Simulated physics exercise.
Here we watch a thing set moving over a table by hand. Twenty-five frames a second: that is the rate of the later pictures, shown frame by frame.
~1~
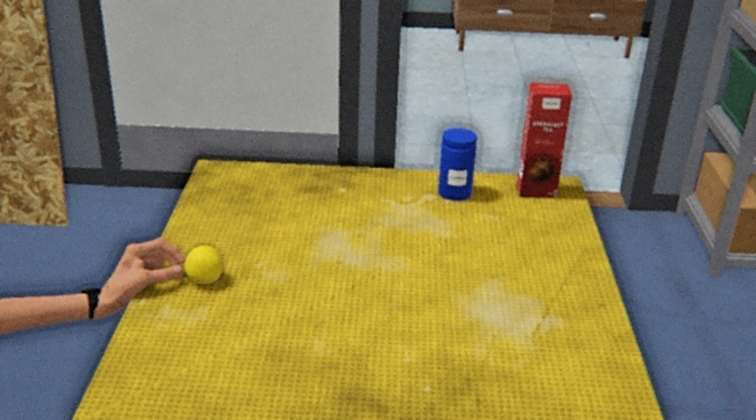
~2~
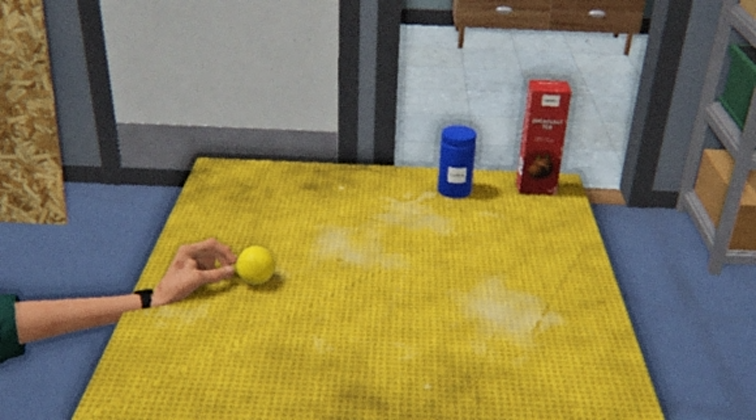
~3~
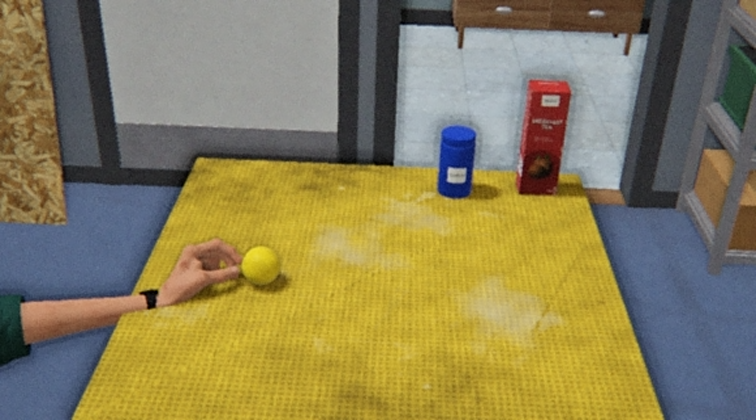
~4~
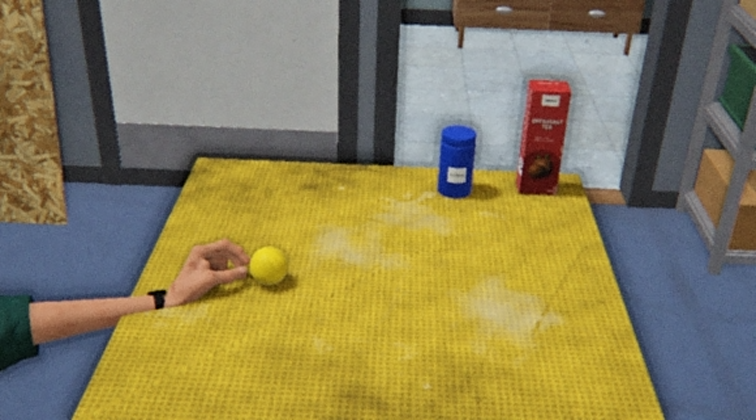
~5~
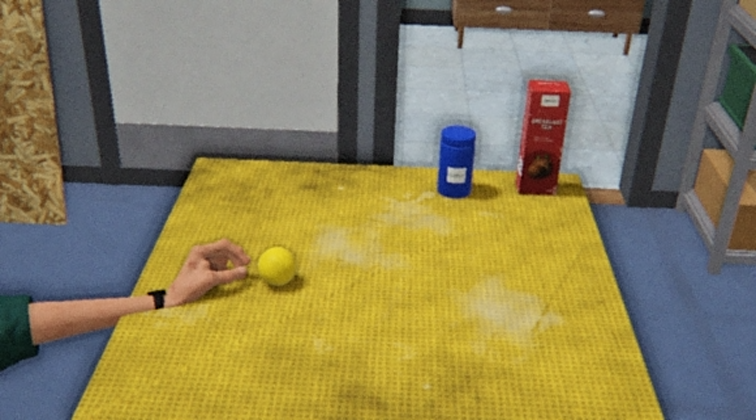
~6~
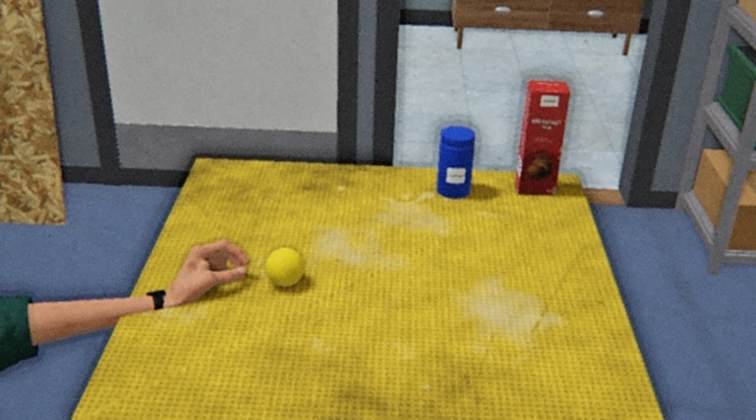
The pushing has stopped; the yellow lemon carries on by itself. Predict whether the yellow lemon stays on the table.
It stays.
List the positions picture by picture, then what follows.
The first frame shows under the hand; yellow lemon (205, 265).
The second frame shows under the hand; yellow lemon (256, 265).
The third frame shows under the hand; yellow lemon (261, 266).
The fourth frame shows yellow lemon (269, 266).
The fifth frame shows yellow lemon (277, 266).
The sixth frame shows yellow lemon (285, 268) rolled a little.
Then, 0.20 s after the last picture, yellow lemon rolled about its own width near (317, 269).
Then, 0.40 s after the last picture, yellow lemon rolled well along near (334, 270).
At rest, moved from the start, yellow lemon. Seen from the same camera at the end, yellow lemon near (337, 270).
